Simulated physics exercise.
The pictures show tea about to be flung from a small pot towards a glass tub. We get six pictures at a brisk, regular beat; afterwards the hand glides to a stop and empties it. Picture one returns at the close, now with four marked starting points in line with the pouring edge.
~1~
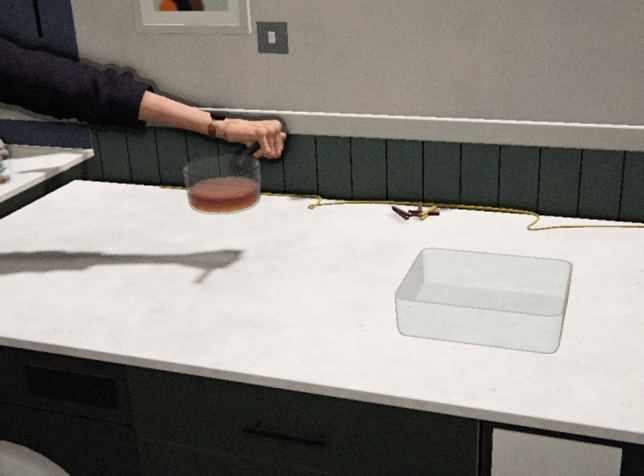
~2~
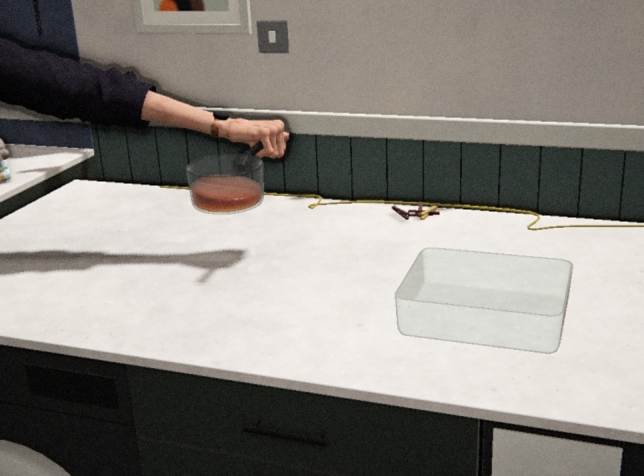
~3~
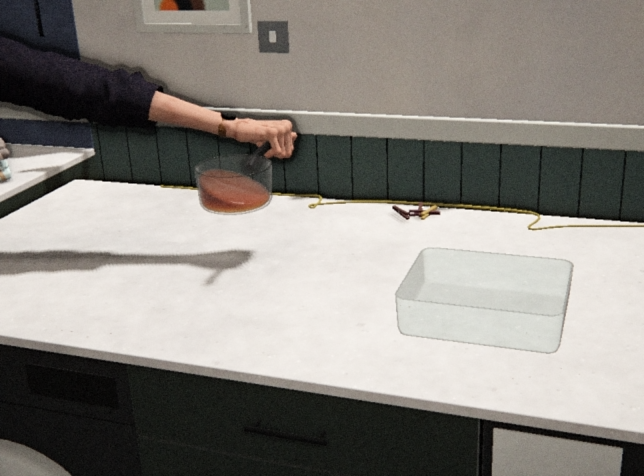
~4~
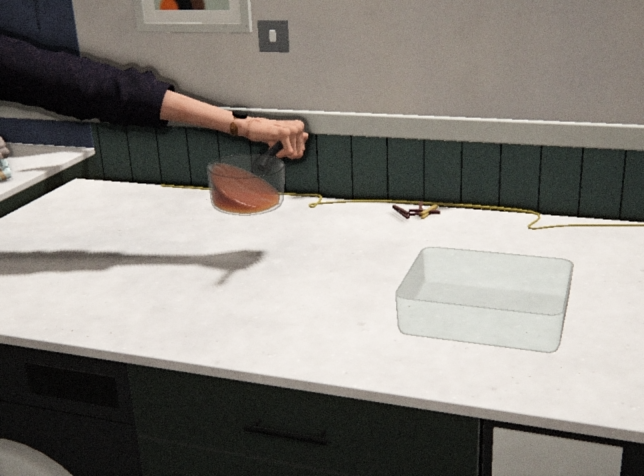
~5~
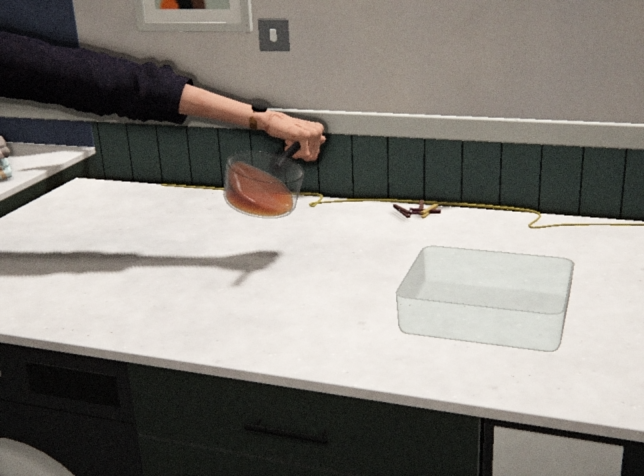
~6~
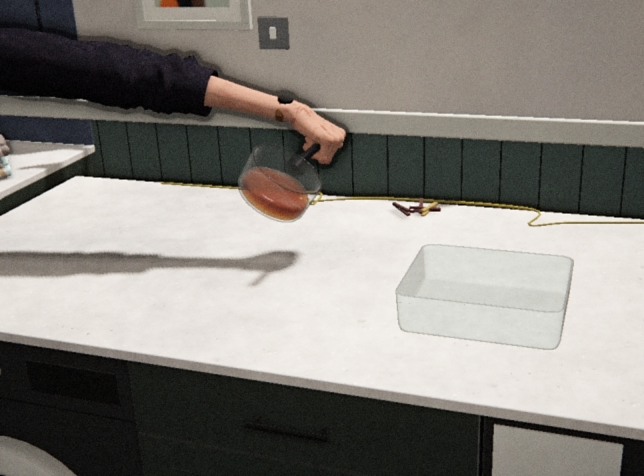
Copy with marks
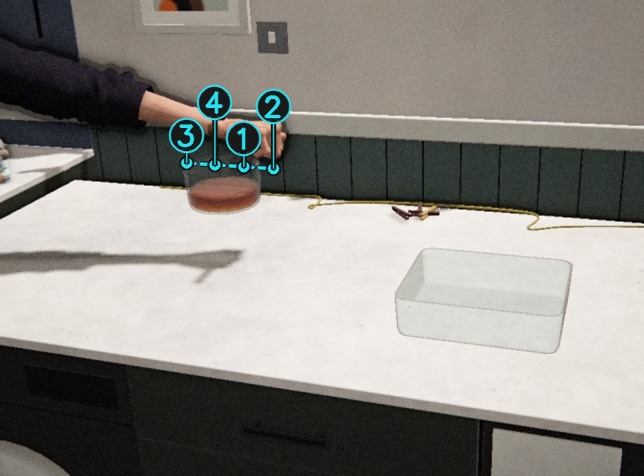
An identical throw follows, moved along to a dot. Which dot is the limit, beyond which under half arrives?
2.
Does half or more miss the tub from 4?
Yes, it does.
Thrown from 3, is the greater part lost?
Yes, it does.
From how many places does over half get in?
One of them.
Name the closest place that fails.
1.
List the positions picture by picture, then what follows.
In the first frame, upright, lip at (255, 167); tub from (397, 332) to (559, 352); nothing has left yet.
In the second frame, upright, lip at (258, 167); nothing has left yet.
In the third frame, upright, lip at (267, 167); nothing has left yet.
In the fourth frame, tipped about 2°, lip at (280, 169); nothing has left yet.
In the fifth frame, tipped about 14°, lip at (299, 177); nothing has left yet.
In the sixth frame, tipped about 33°, lip at (318, 190); nothing has left yet.
On the marked copy, 1 at (243, 166); 2 at (273, 168); 3 at (186, 163); 4 at (214, 164).
With 1, about 26 % lands in the tub, 67 % falls short and 7 % goes beside or beyond.
With 2, about 68 % lands in the tub, 17 % falls short and 14 % goes beside or beyond.
With 3, about 0 % lands in the tub, 100 % falls short.
With 4, about 1 % lands in the tub, 96 % falls short.
